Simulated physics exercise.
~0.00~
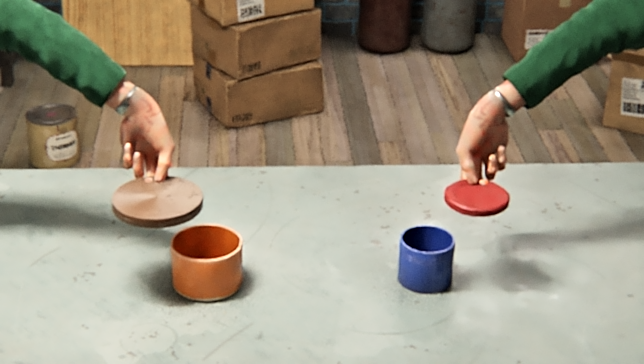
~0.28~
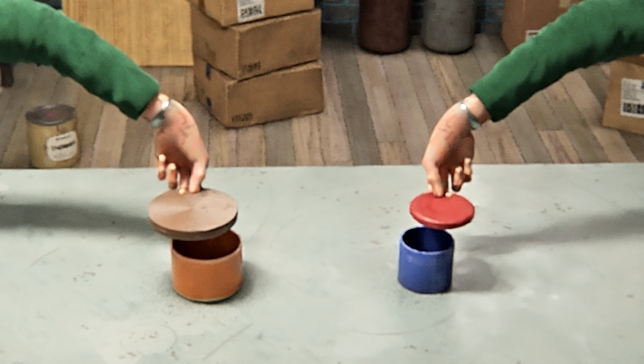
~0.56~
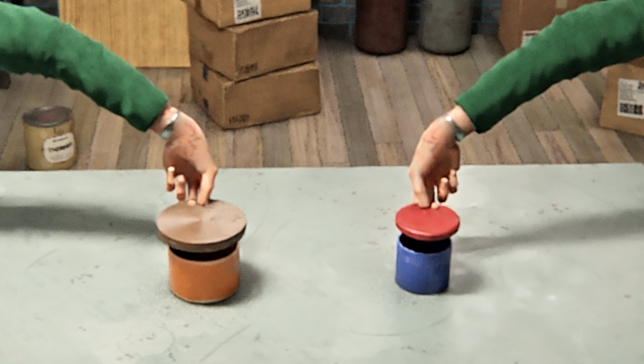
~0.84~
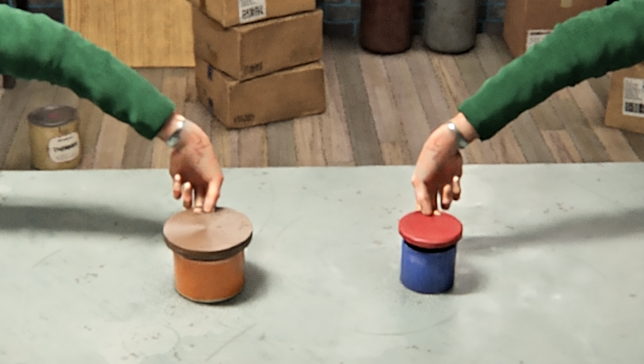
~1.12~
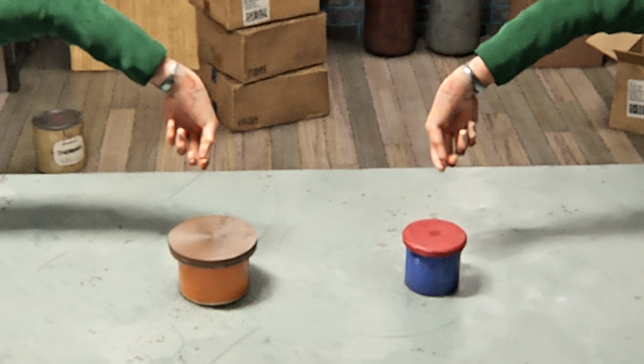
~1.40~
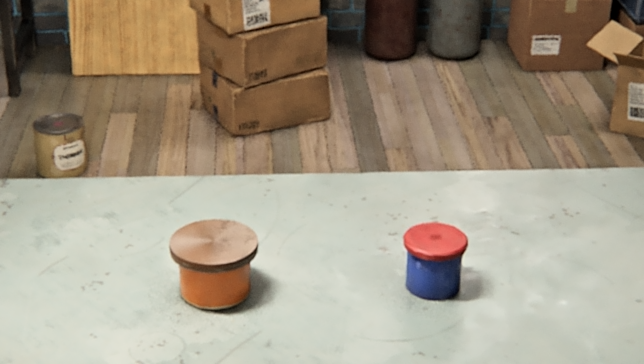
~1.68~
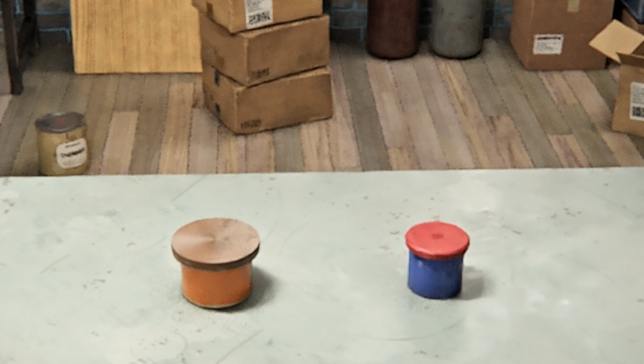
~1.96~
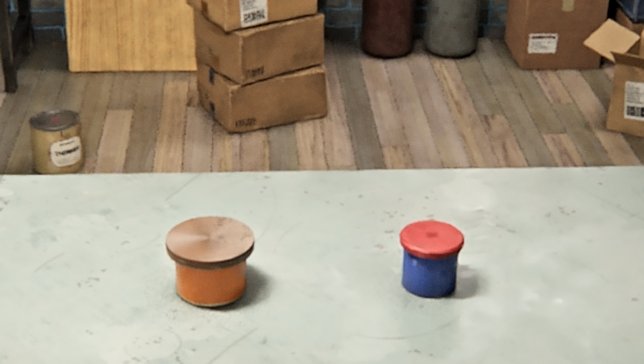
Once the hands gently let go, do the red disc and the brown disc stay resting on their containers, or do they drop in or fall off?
Both discs stay resting on the rims, the red one covering the blue container and the brown one covering the orange container like lids.
